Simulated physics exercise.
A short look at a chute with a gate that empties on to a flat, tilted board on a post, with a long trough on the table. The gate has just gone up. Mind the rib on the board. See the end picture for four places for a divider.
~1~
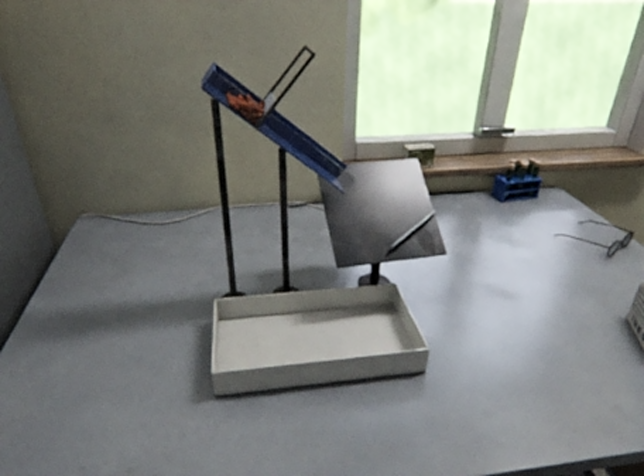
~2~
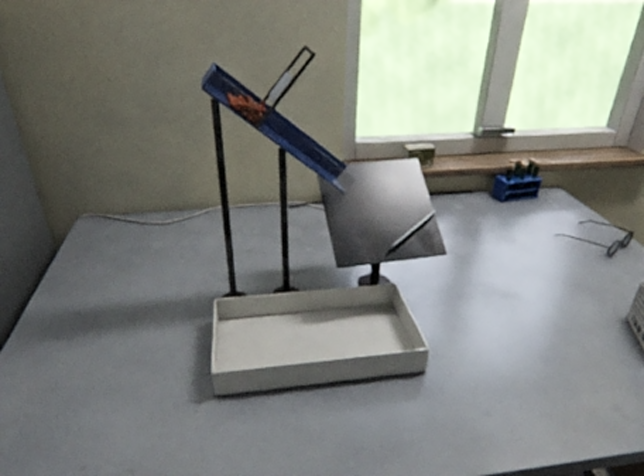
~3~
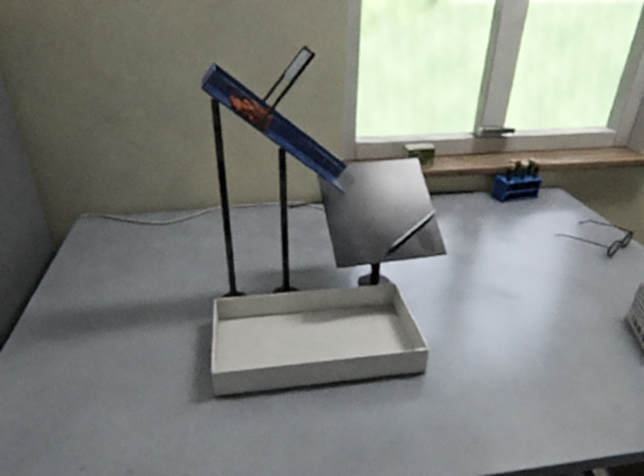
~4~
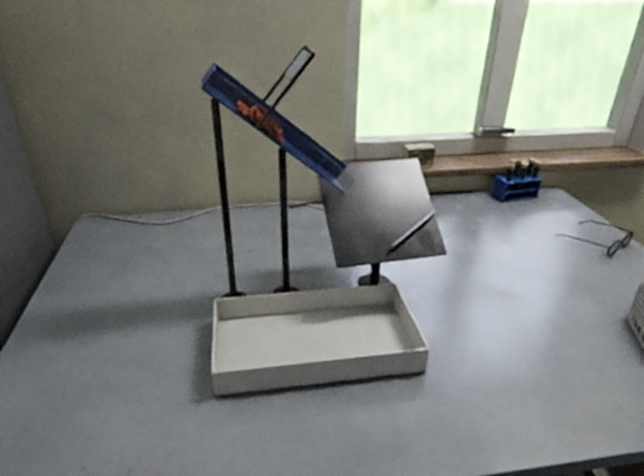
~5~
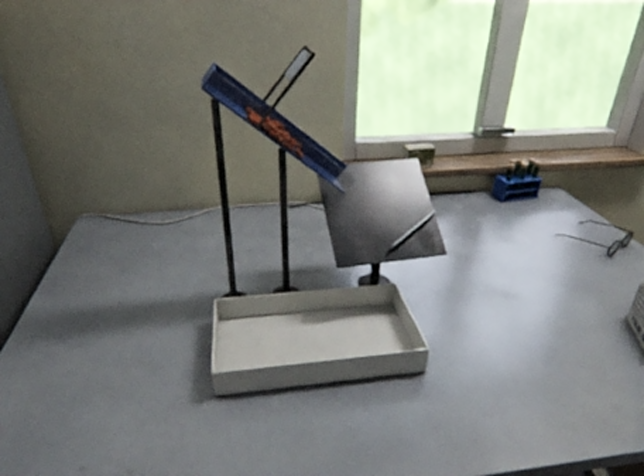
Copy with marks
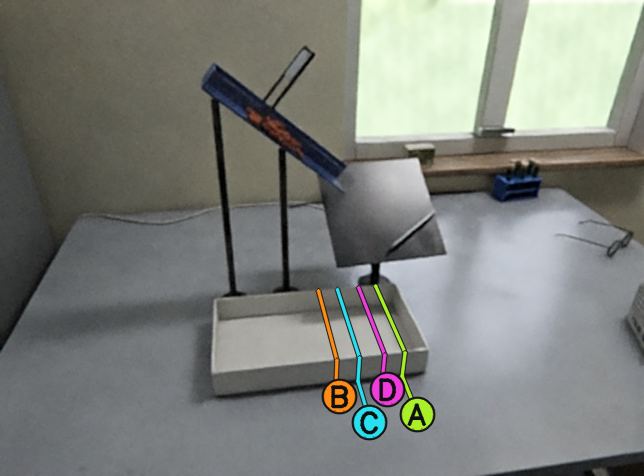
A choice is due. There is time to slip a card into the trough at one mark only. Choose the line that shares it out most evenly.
The answer is line A.
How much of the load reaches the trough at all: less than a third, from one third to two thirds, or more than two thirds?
About that: From one third to two thirds.
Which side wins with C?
More lands on the right.
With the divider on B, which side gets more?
The right side.
On the marked copy, line A crosses the front rim at (404, 351); line B crosses the front rim at (336, 359); line C crosses the front rim at (359, 356); line D crosses the front rim at (384, 354).
With A, of what is caught, about half on the left of the divider, about half on the right.
With B, of what is caught, none on the left of the divider, all on the right.
With C, of what is caught, none on the left of the divider, all on the right.
With D, of what is caught, none on the left of the divider, all on the right.
